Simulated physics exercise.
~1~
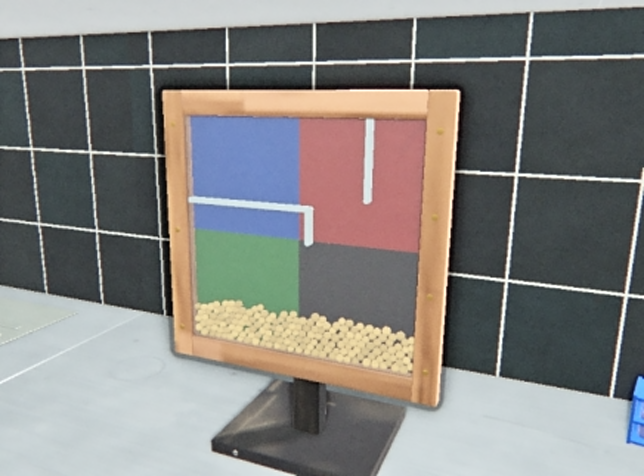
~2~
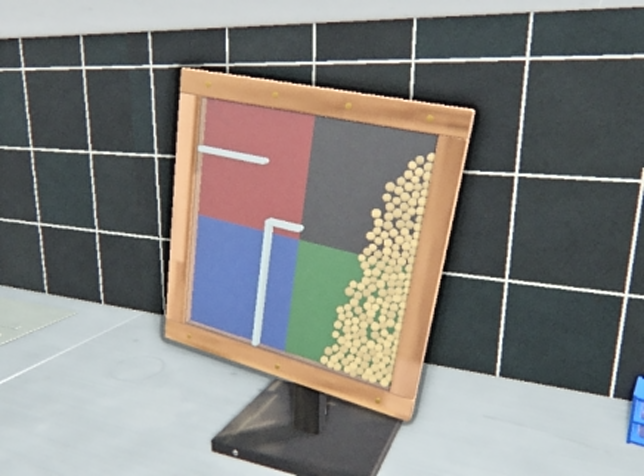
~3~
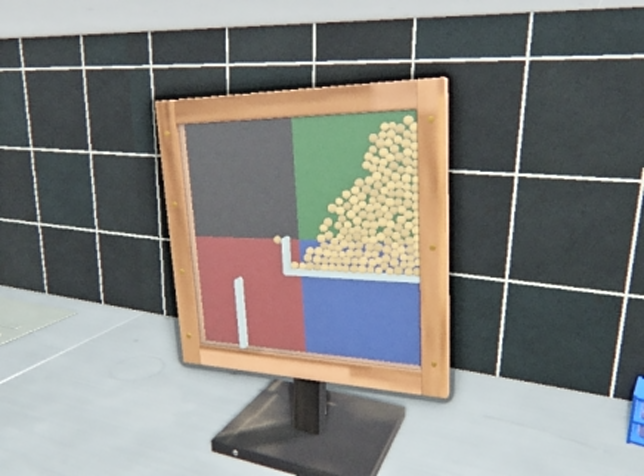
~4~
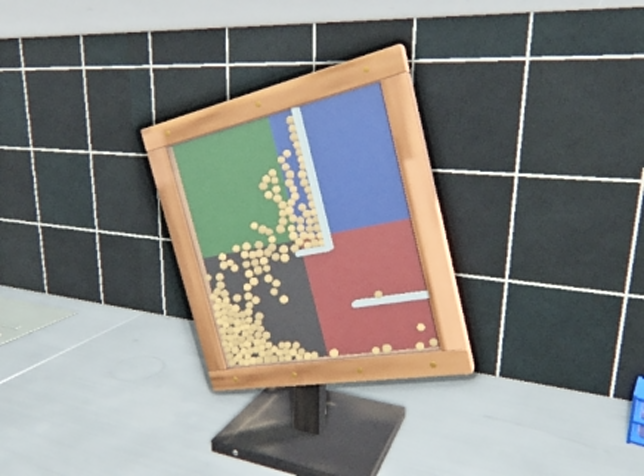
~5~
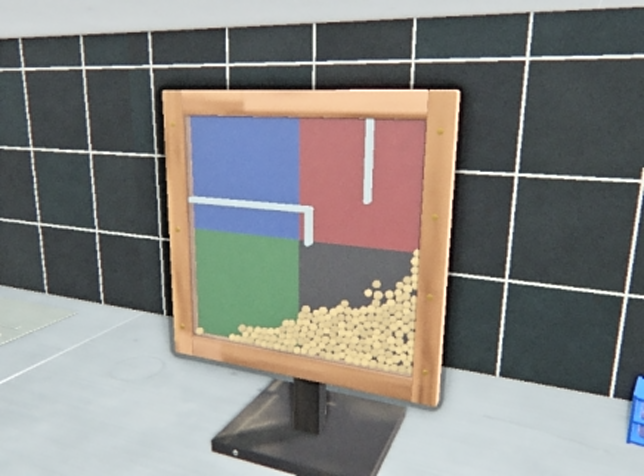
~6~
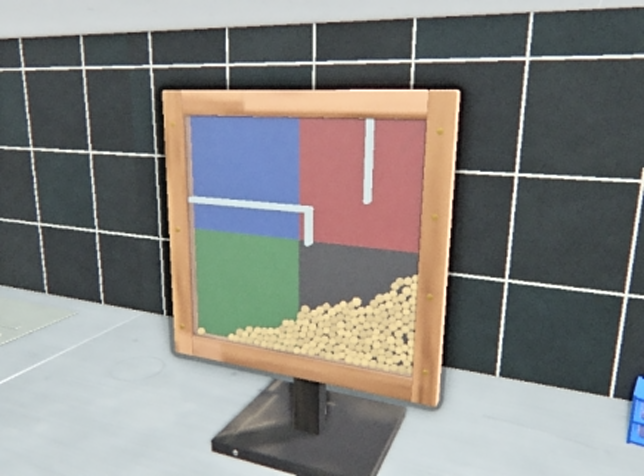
On a counter against black tiles, a framed four-coloured panel turns a full circle, tumbling pale beads that settle mostly in black.
